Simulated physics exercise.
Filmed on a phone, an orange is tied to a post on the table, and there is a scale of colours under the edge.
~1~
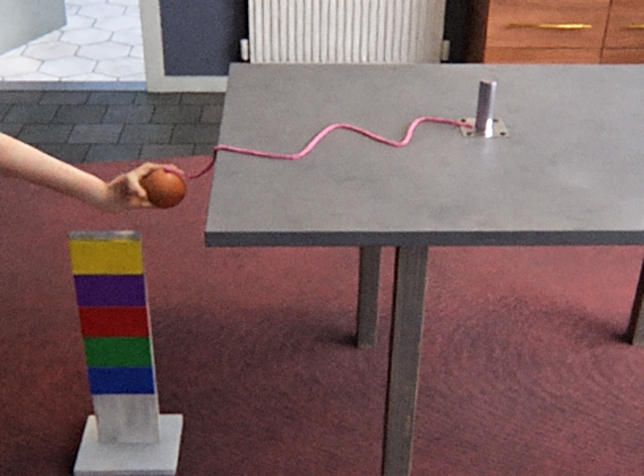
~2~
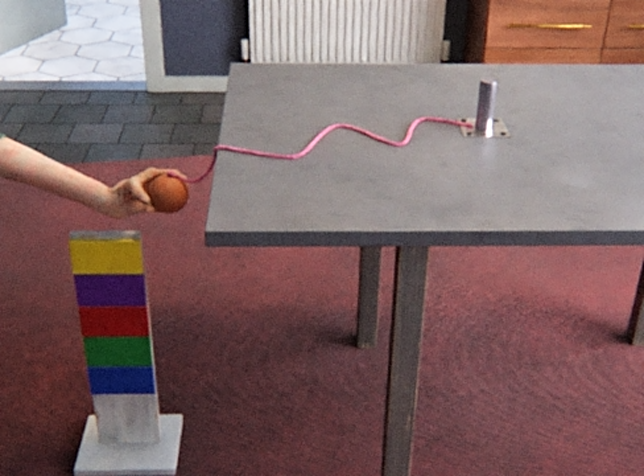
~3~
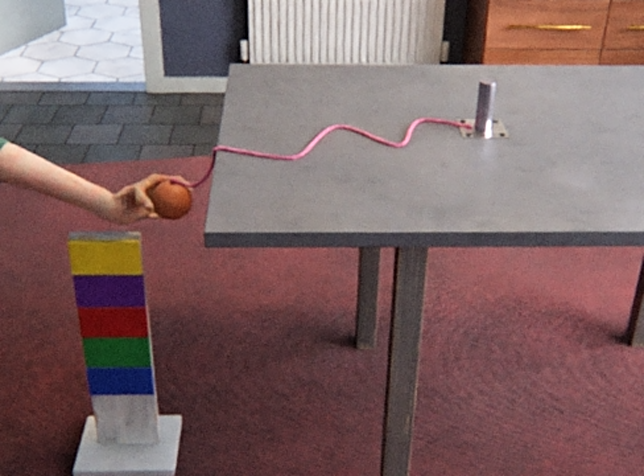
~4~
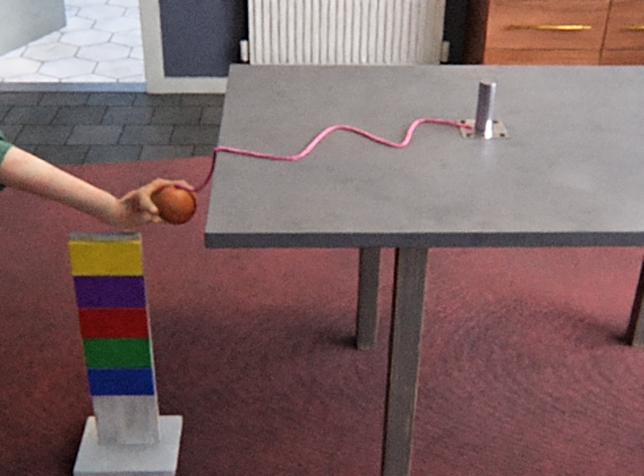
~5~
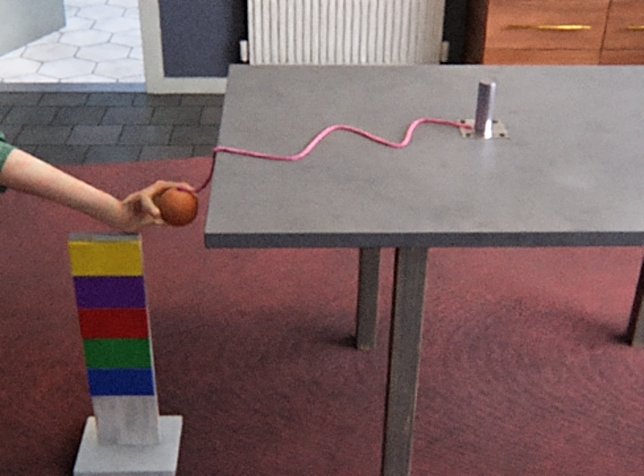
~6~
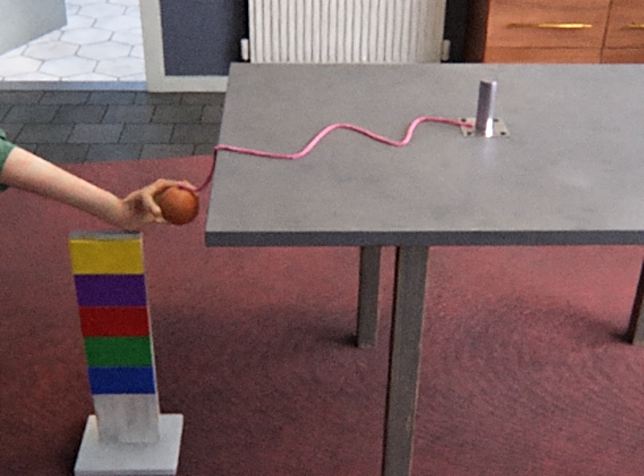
In a room with a dark red carpet, a hand holds an orange ball-like object beside a grey table, near a stand with coloured bands. The hand moves it slightly right and a little down, then keeps it almost still, while the wavy pink cord leading to the tabletop post barely changes.
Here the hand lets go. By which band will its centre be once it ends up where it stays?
By the red band.
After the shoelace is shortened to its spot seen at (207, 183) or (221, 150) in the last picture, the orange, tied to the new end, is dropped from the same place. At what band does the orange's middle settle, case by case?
In order, the results are purple and yellow.
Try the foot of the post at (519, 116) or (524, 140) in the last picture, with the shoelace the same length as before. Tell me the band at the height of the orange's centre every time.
Trial 1 - purple; trial 2 - purple.
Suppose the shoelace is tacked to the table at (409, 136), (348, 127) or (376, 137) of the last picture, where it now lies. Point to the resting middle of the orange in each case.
The places are (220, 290), (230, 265) and (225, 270).
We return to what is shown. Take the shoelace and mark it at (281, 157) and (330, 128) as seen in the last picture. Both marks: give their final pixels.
Point one: (219, 185); point two: (265, 138).
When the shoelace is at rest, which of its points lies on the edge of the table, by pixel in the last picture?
You'll find it close to (312, 145).
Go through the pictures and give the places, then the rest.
In the first frame, orange (166, 189); yellow (106, 259); purple (110, 291); red (114, 323); green (118, 353); blue (121, 381).
In the second frame, orange (169, 194); shoelace through (437, 120) (406, 142) (340, 126) (304, 153) (230, 149).
In the third frame, orange (172, 200).
In the fourth frame, orange (177, 205); shoelace through (437, 121) (405, 143) (340, 127) (303, 154) (230, 150).
In the fifth frame, orange (178, 207).
In the sixth frame, orange (179, 205); shoelace through (437, 120) (406, 141) (340, 125) (304, 153) (230, 149).
Soon after, orange near (201, 305); level with red.
After that, orange near (248, 303); level with red.
And then, orange near (223, 315); level with red.
In the end, orange near (217, 313); level with red. Its middle rests at the red band.
